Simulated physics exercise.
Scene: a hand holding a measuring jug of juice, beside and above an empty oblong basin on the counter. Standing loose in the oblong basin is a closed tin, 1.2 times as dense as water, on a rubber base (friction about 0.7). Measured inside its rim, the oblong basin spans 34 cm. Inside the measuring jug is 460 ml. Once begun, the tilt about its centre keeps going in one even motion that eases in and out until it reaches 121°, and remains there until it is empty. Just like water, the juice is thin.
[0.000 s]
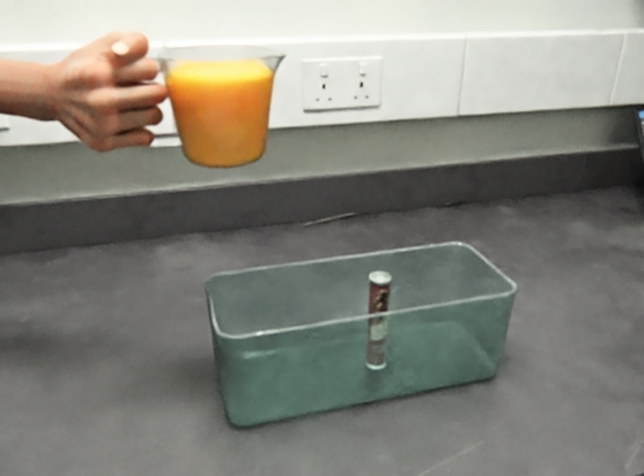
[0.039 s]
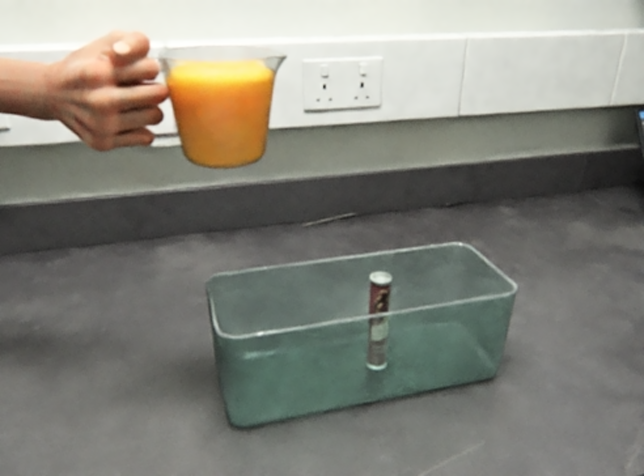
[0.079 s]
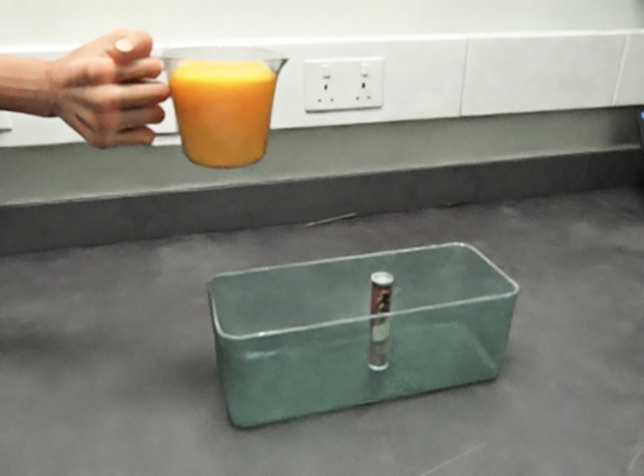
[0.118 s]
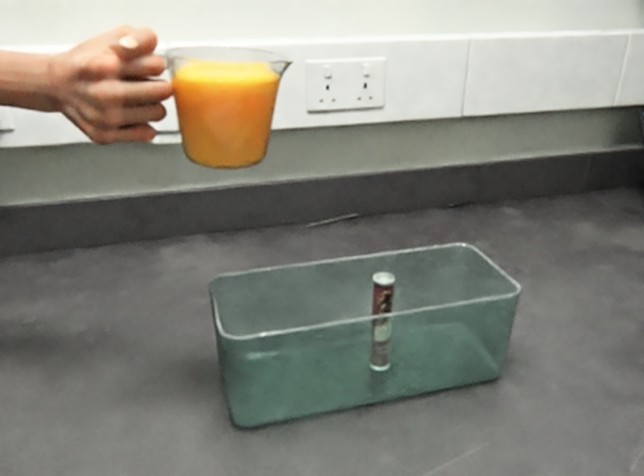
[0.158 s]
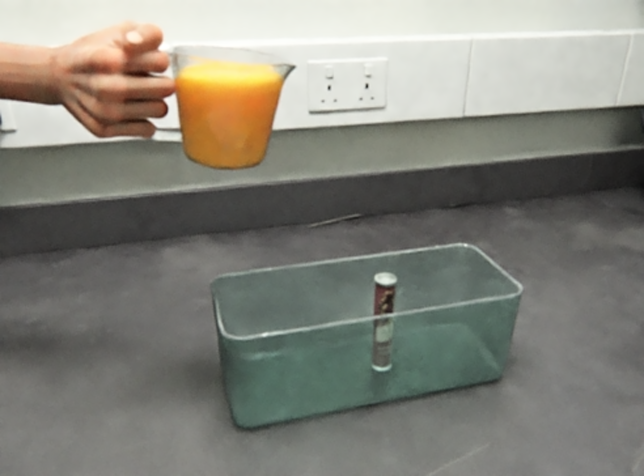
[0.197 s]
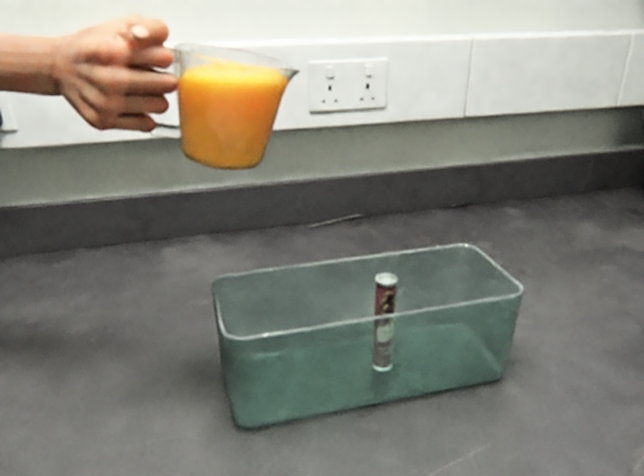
We see a hand holding a measuring jug of orange juice above a clear oblong basin with a small upright cylinder standing inside. The hand gradually tilts the jug slightly to the right, while the basin and cylinder stay still.
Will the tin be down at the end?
It overturns.
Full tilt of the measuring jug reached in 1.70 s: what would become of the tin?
Result: Tin tipped over.
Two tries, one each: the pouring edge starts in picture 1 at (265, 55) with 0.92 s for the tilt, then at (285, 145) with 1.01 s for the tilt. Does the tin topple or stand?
First it stays up; then it keeps standing.
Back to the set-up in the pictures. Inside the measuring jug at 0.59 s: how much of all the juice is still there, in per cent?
Close to 64 in a hundred.
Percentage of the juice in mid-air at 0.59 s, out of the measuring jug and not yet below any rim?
Some 32 per cent, I reckon.
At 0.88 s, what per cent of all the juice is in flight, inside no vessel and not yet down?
Estimate: About 22 in a hundred.
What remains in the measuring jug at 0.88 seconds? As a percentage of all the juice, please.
Share remaining: Approx. 4 %.
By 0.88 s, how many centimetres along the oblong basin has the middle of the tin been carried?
Around 3 cm.
Then, 0.59 s in, the tilt is 76° and 63 per cent is still to pour; the tin stands where it began.
Then, 0.88 s in, the tilt is 116° and 4 per cent is still to pour; the tin leans 8°.
Then, 1.18 s in, the tilt is 121° and 0 per cent is still to pour; the tin lies on its side.
Then, 1.51 s in, the tilt is 121° and 0 per cent is still to pour; the tin lies on its side.
Finally, the tin lies on its side.
